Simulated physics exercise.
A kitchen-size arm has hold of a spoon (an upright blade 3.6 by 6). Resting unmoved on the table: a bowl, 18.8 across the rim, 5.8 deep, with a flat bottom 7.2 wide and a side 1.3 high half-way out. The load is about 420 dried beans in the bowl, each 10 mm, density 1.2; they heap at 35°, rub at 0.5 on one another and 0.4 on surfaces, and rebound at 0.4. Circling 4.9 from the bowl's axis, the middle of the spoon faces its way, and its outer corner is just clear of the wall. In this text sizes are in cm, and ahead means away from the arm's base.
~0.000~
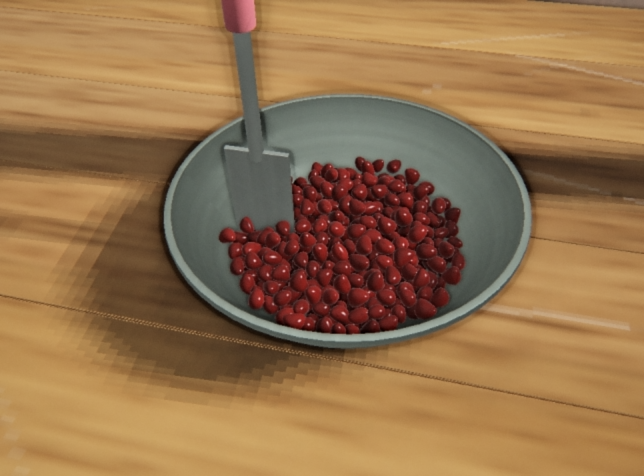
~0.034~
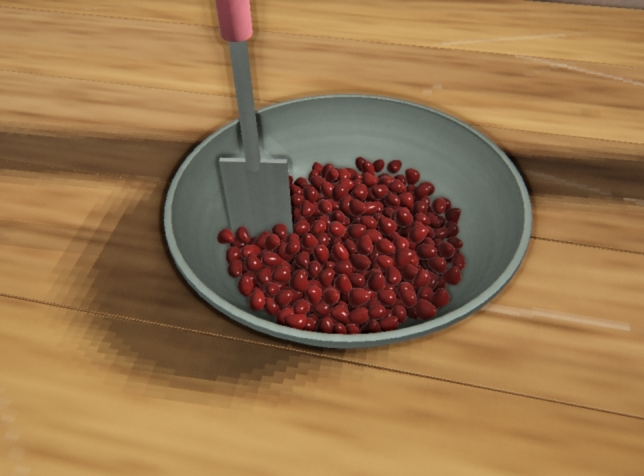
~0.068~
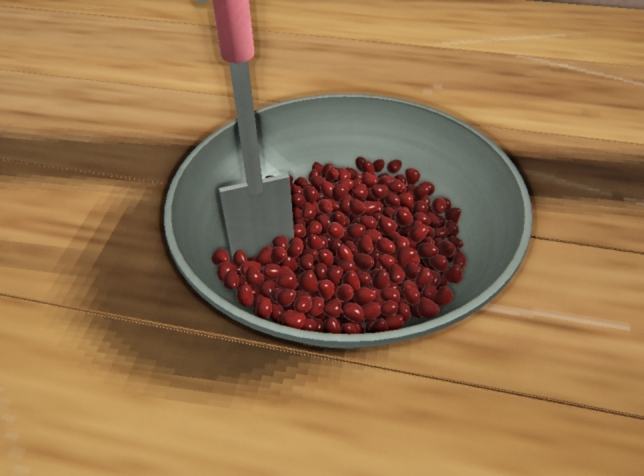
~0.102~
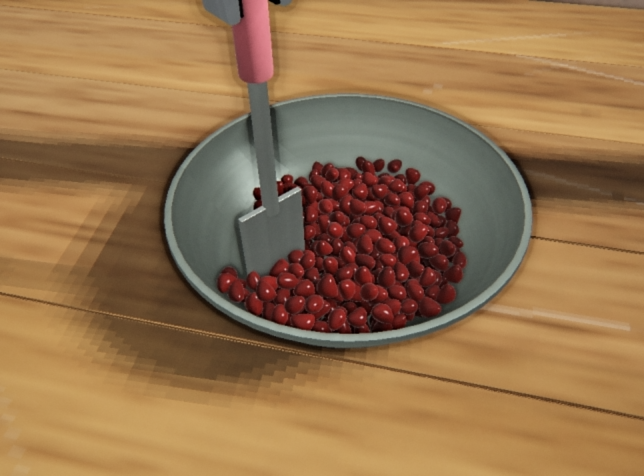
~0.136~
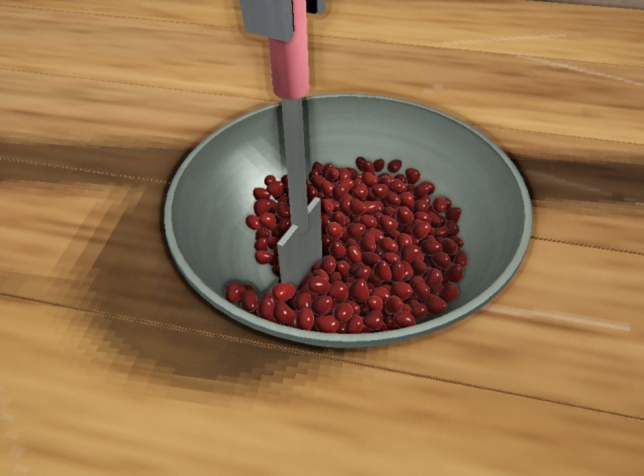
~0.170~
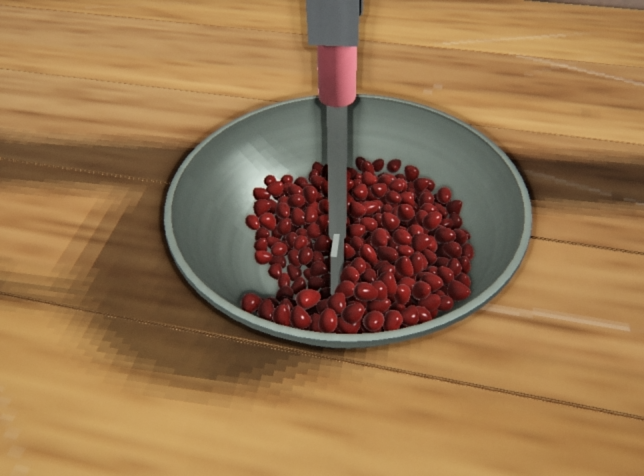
A pink-handled spatula sweeps through red beans in a gray bowl, from left to front.
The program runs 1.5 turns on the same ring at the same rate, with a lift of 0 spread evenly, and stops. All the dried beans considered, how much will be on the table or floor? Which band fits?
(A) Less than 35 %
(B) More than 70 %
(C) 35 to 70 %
Less than 35 %.
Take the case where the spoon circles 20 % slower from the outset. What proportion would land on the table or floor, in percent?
10 per cent.
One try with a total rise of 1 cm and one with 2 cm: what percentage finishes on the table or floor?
Trial one: Roughly 10 %; trial two: Roughly 10 %.
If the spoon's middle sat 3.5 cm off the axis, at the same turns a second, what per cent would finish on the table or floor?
Then about 5 %.
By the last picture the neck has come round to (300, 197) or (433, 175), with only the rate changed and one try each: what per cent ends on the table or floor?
It comes to close to 10 per cent and close to 40 per cent.
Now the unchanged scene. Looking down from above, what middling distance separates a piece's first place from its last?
Level distance: About 9 cm.
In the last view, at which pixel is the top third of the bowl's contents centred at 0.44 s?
Upper-third centre: Approx. (341, 141) px.
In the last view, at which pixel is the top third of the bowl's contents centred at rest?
Roughly pixel (432, 203).
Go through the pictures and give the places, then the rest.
The first frame shows spoon neck at (253, 127), 0° round; upper third of the load around (353, 235), from x 225 to 460, top at y 165; 425 in the bowl.
The second frame shows spoon neck at (250, 137), 9° round; upper third of the load around (347, 238), from x 225 to 460, top at y 165.
The third frame shows spoon neck at (251, 159), 31° round; upper third of the load around (344, 254), from x 220 to 460, top at y 165.
The fourth frame shows spoon neck at (268, 180), 53° round; upper third of the load around (344, 265), from x 225 to 460, top at y 165.
The fifth frame shows spoon neck at (298, 196), 75° round; upper third of the load around (357, 275), from x 235 to 460, top at y 165.
The sixth frame shows spoon neck at (337, 204), 97° round; upper third of the load around (381, 276), from x 250 to 465, top at y 165; 425 in the bowl.
By 0.44 s, 269° round, highest piece 8 above the table; 404 in the bowl, 10 on the table or floor, 11 in flight or on the tool.
By 0.70 s, 81° round, highest piece 8 above the table; 378 in the bowl, 38 on the table or floor, 9 in flight or on the tool.
By 1.03 s, 180° round, highest piece 6 above the table; 346 in the bowl, 79 on the table or floor.
By 1.73 s, 180° round, highest piece 5 above the table; 346 in the bowl, 79 on the table or floor.
Final count, 346 in the bowl, 79 on the table or floor. That is 19 % on the table or floor.
